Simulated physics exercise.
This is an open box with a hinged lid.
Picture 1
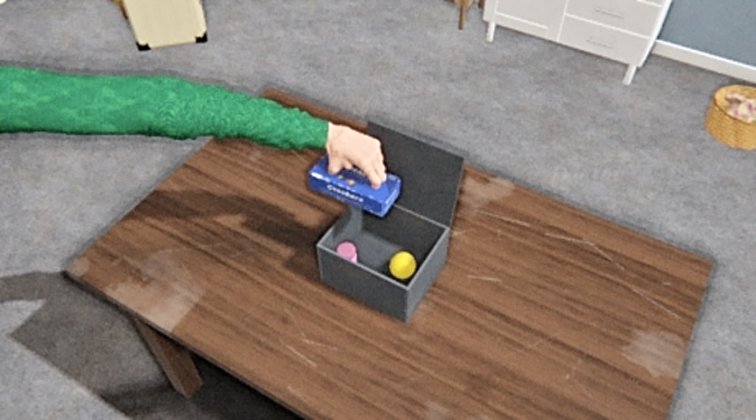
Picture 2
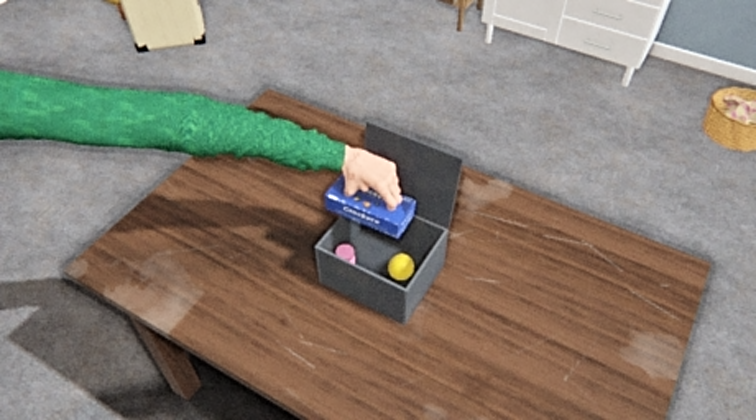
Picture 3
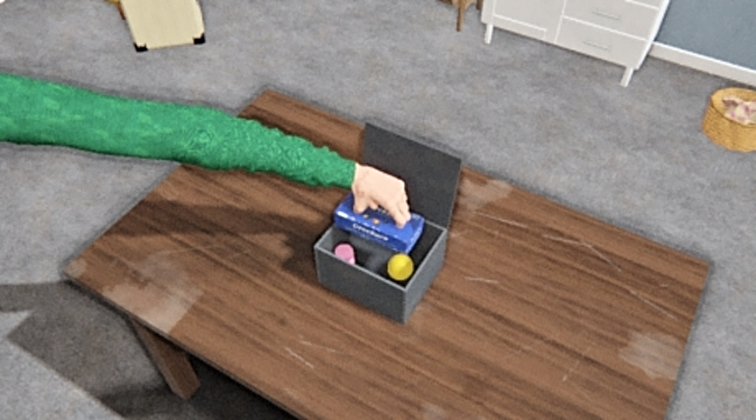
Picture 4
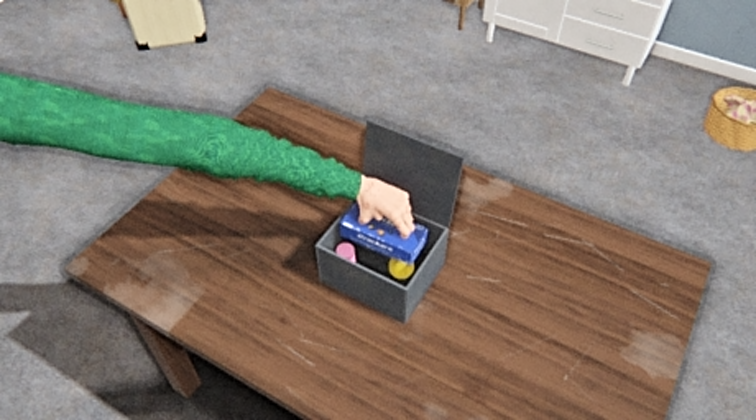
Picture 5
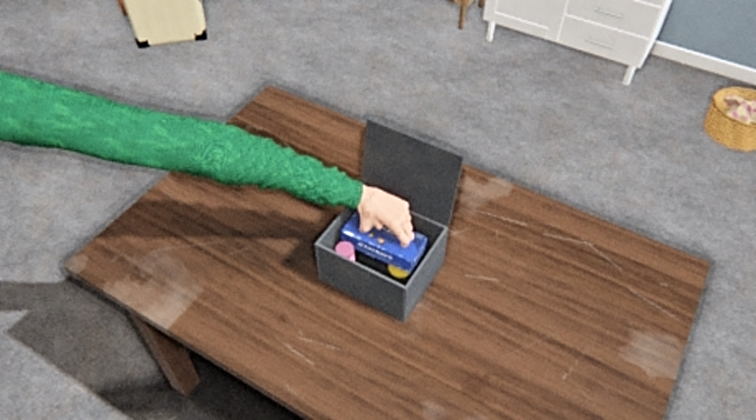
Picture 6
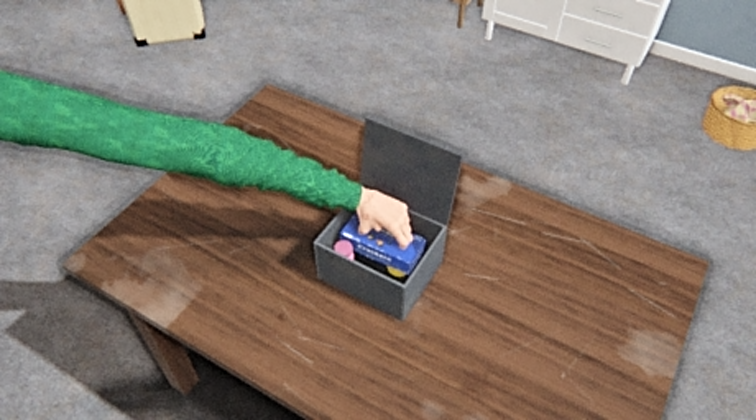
A hand in a fuzzy green sleeve moved a blue carton rightward and lowered it into an open dark box on a wooden table, over a yellow lemon and a small pink item, still gripping it.
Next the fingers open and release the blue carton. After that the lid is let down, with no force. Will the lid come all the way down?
The lid shuts flat.
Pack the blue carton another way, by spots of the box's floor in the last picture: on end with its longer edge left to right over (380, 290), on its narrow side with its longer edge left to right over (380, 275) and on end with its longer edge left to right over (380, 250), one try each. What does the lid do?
First try: It is held up; second try: It closes; third try: It is held up.
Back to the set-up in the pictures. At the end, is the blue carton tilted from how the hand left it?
It tips.
Then, 1.30 s after the last picture, lid 78° above the rim; blue carton tipped 27° from how it was near (379, 242).
Then, 1.80 s after the last picture, lid 29° above the rim; blue carton tipped 27° from how it was near (379, 242).
At rest, lid shut; left askew, blue carton; the other 2 in place. Seen from the same camera at the end, blue carton near (379, 242).
